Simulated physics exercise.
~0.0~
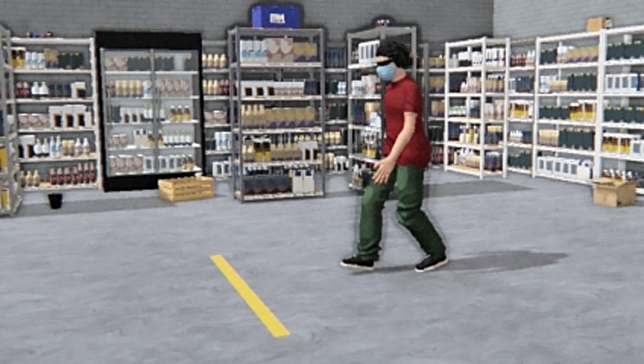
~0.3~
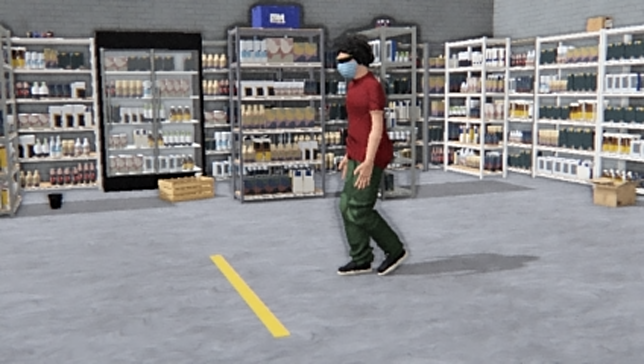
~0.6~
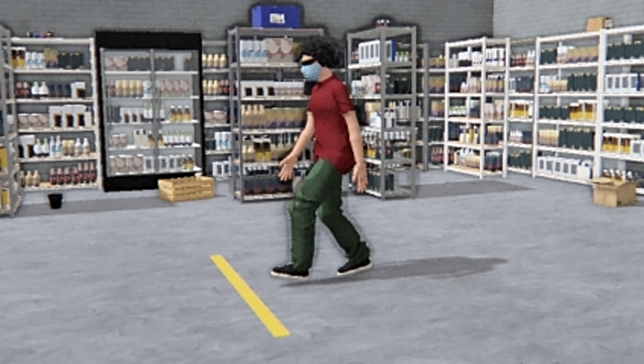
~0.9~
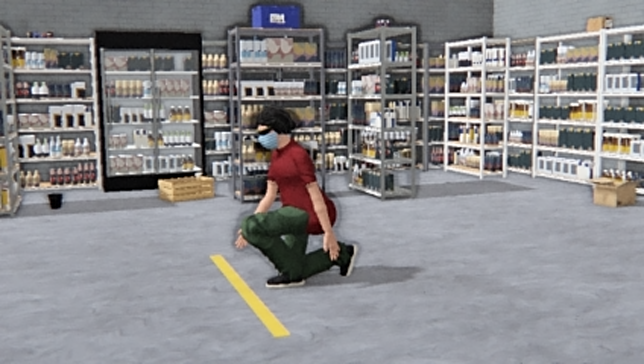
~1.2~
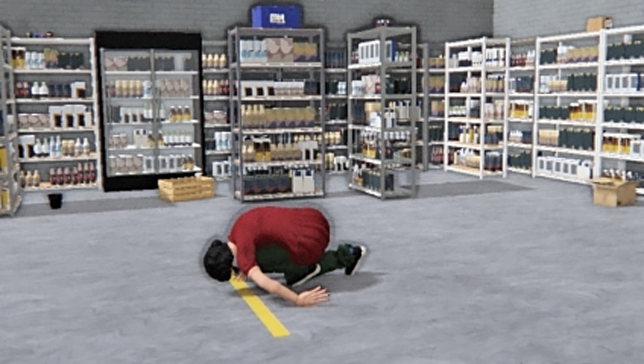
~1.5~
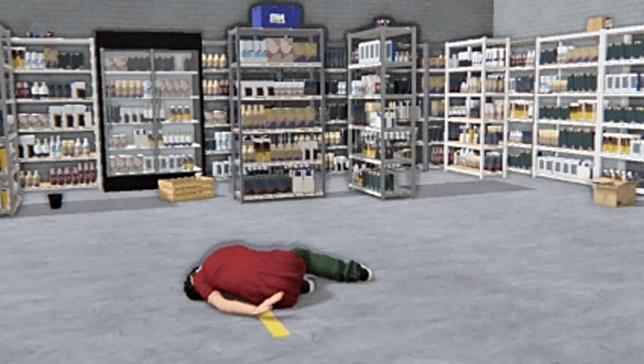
A masked person in a red shirt walks left, crumples forward and lies across the yellow strip.
